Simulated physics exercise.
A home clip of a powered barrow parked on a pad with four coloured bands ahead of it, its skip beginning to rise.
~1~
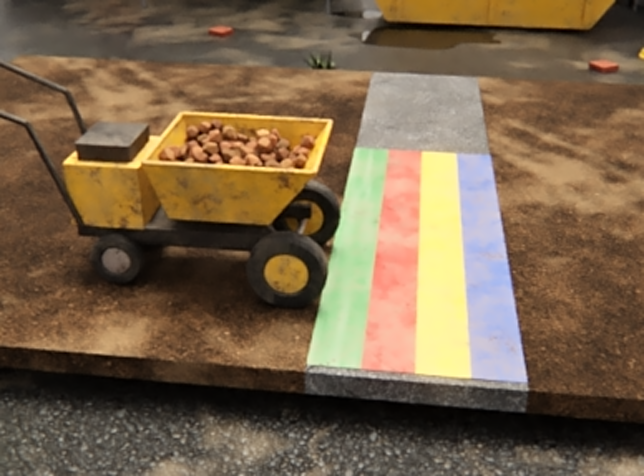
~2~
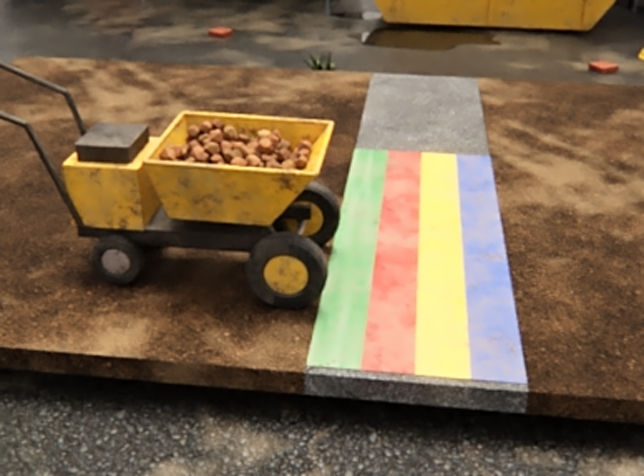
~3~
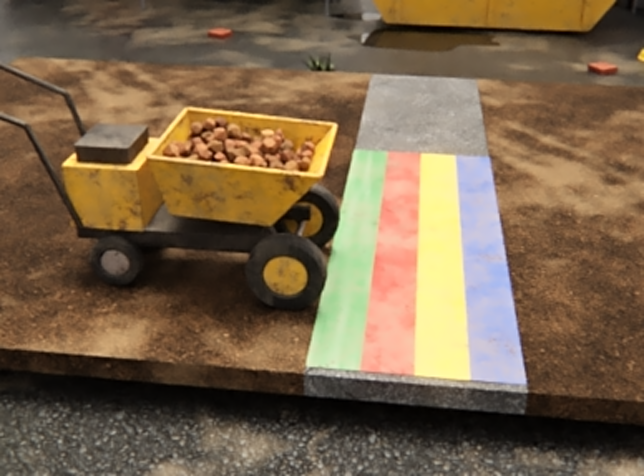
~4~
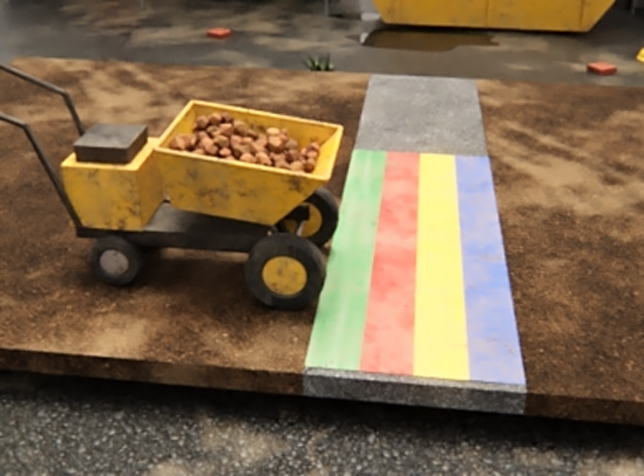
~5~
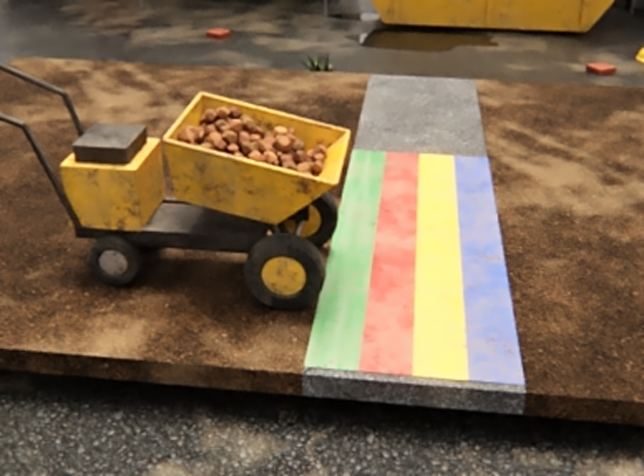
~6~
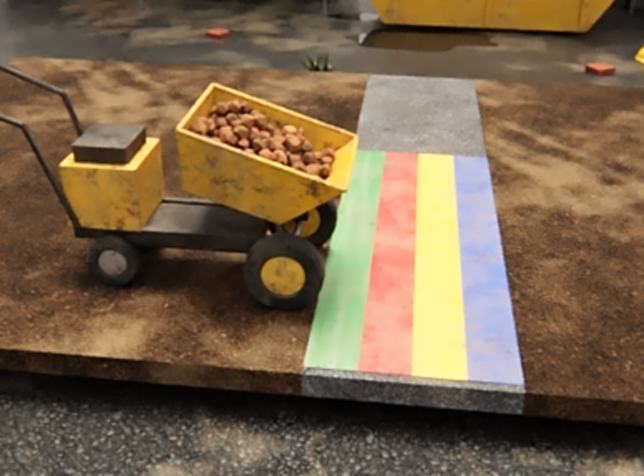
At first, a yellow barrow loaded with brown clods stands on brown ground, its skip level, just left of green, red, yellow and blue bands. The skip then slowly rises at its left end and tilts toward the bands, ending clearly slanted with the clods still inside while the wheels stay put.
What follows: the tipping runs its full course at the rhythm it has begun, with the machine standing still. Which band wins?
Most lies over the yellow band.
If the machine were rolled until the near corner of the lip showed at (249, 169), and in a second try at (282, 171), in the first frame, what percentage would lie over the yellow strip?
The first gives 20 %, the second 30 %.
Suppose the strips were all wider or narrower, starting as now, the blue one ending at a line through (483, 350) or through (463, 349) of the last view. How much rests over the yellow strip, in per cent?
About 30 and 20 per cent.
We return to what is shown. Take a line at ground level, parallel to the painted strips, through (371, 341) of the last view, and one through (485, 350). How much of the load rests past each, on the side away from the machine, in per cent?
Roughly 80 per cent, and 20 per cent.
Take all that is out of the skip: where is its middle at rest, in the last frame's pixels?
Around (449, 279).
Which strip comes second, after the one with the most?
The runner-up: The blue one.
Soon after the last picture, skip tipped steeply; all in the skip.
A little later, skip tipped right over; most in the skip; a stray few over the red strip; about a quarter over the yellow strip; a stray few over the blue strip; a stray few falling.
Later still, skip tipped right over; about a quarter in the skip; a small part over the red strip; about a third over the yellow strip; about a quarter over the blue strip; a small part off the paint.
At rest, skip tipped right over; about a quarter in the skip; none over the green strip; a small part over the red strip; about a third over the yellow strip; about a quarter over the blue strip; a small part off the paint.
